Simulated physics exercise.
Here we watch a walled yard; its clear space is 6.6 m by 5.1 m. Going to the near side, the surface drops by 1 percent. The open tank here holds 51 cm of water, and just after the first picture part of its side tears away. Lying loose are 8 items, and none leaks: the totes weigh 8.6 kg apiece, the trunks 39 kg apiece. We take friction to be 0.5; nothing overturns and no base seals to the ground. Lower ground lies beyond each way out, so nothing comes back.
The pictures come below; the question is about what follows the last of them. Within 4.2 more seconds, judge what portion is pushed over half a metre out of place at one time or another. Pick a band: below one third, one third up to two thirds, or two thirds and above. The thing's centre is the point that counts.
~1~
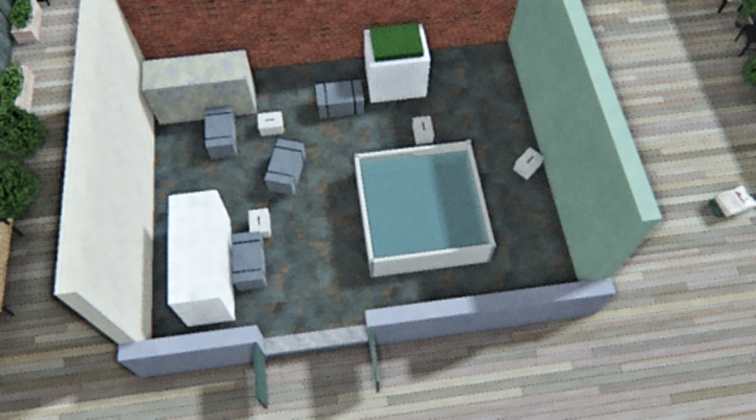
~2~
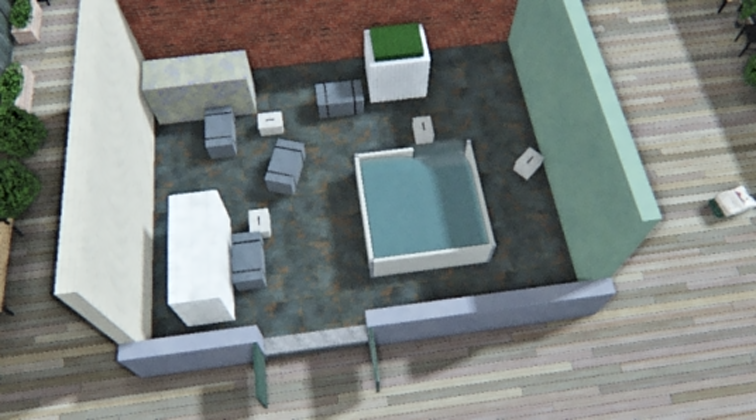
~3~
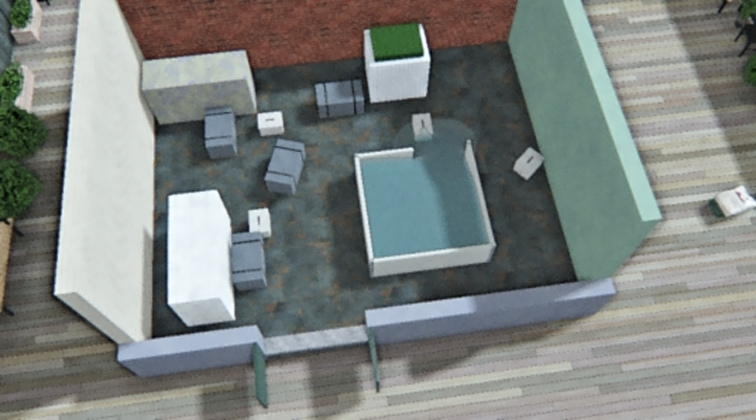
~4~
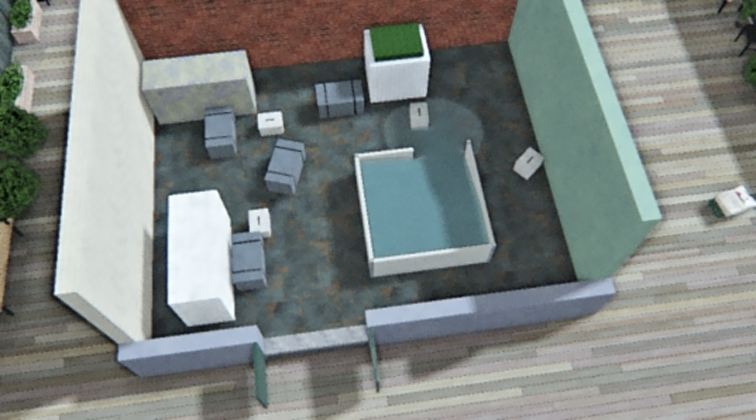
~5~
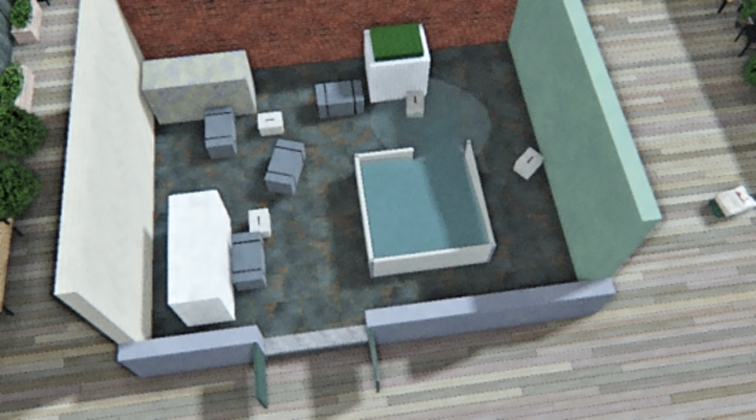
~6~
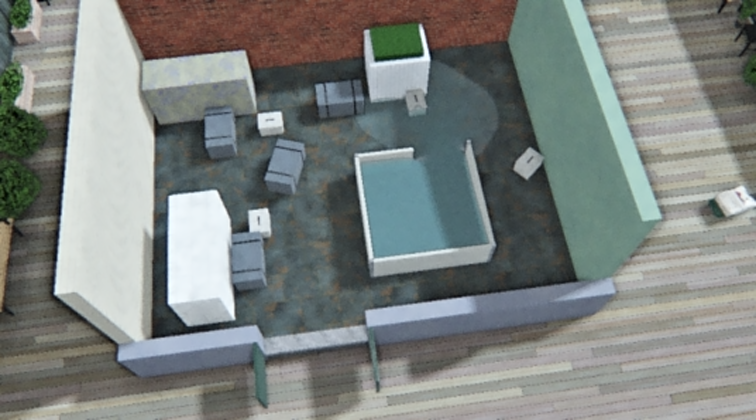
The share is below one third.
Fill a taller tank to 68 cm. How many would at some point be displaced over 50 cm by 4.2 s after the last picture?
3.
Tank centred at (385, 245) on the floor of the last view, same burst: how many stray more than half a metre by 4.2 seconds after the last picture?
4.
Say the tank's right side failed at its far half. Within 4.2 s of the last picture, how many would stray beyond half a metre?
The count would be 1.
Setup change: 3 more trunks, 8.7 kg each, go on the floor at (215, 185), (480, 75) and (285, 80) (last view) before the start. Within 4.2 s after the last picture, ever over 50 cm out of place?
In the order asked: Not as far, farther than that, not as far.
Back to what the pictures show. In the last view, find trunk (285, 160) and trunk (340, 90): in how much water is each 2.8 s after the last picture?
About 2 and 4 cm.
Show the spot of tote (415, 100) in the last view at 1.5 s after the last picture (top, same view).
Around (383, 100).
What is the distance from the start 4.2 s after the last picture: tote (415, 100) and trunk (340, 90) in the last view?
Object 1: 200 cm. Object 2: 0 cm.
Then, 0.4 s after the last picture 1 of 8 are over 50 cm from their spots; 1 afloat.
Then, 1.5 s after the last picture 1 of 8 are over 50 cm from their spots; 1 afloat.
Then, 2.8 s after the last picture 1 of 8 are over 50 cm from their spots; 0 afloat.
Then, 4.2 s after the last picture 2 of 8 are over 50 cm from their spots, and 2 have been at some point; 0 afloat.
